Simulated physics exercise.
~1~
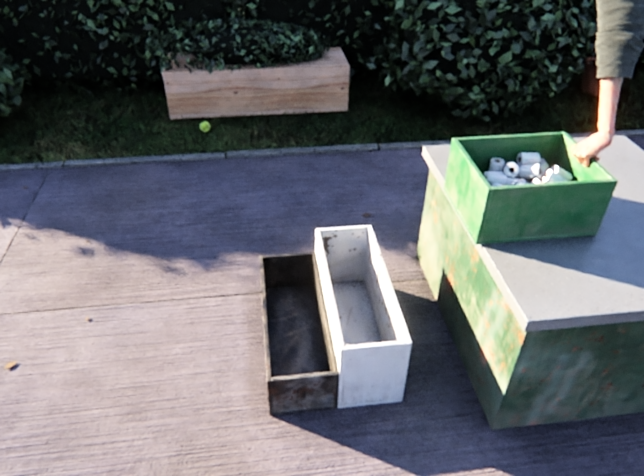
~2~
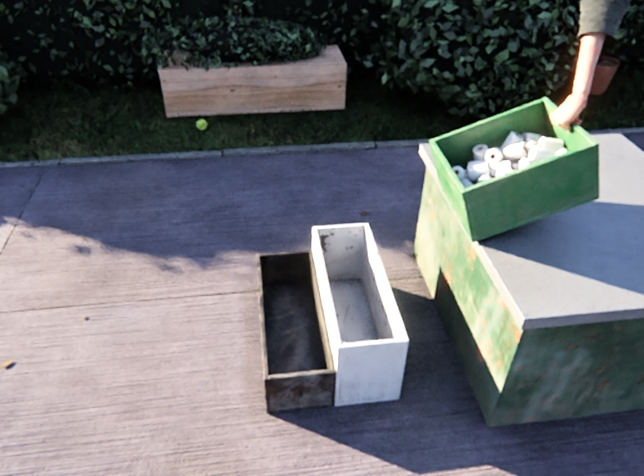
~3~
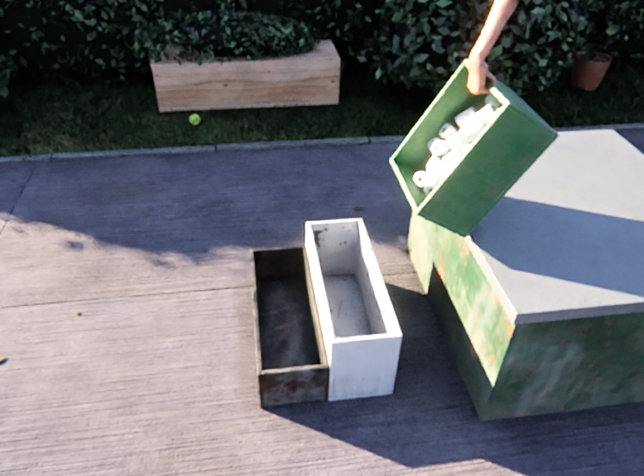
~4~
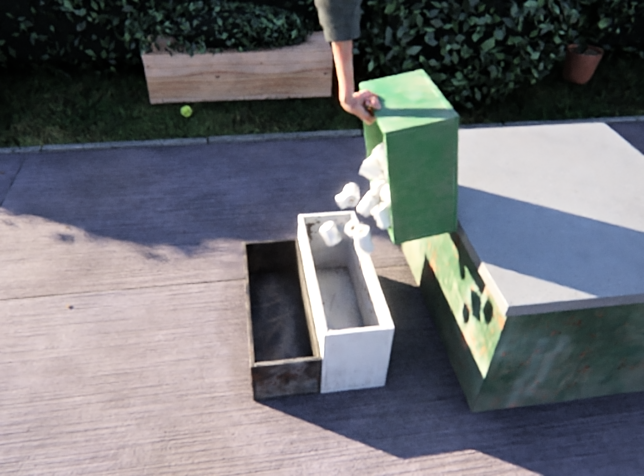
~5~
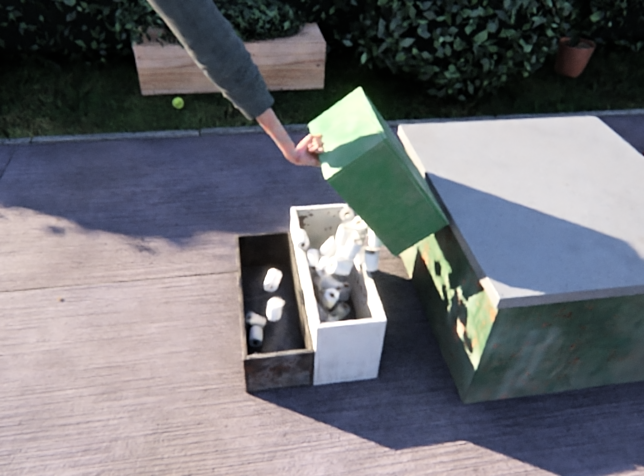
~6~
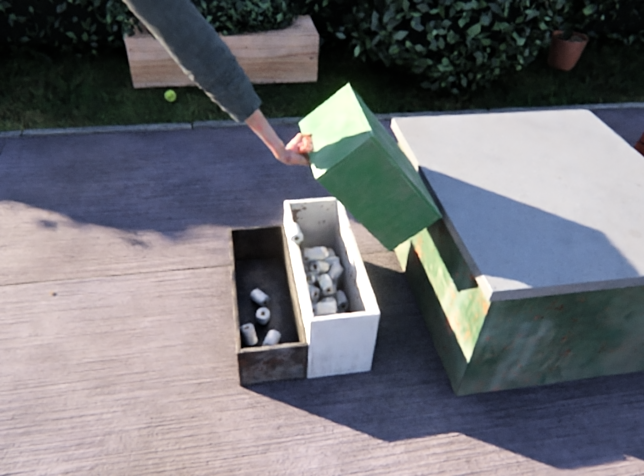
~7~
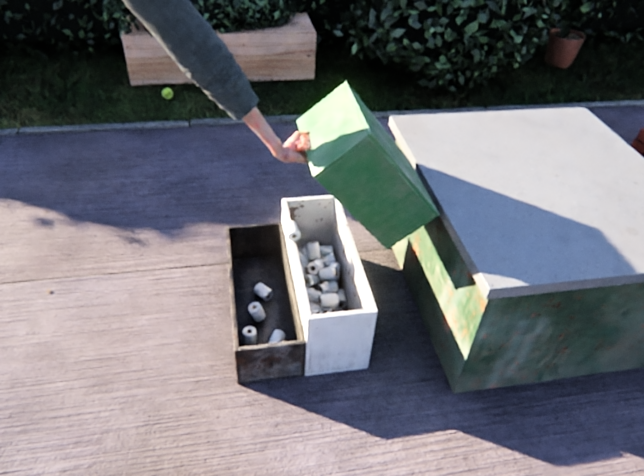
We see a hand tip a green crate of small white rolls leftward over the edge of a bench, spilling them into a white tub and a black bin below. Most settle in the white tub, a few in the black bin, while the hand holds the crate tilted.
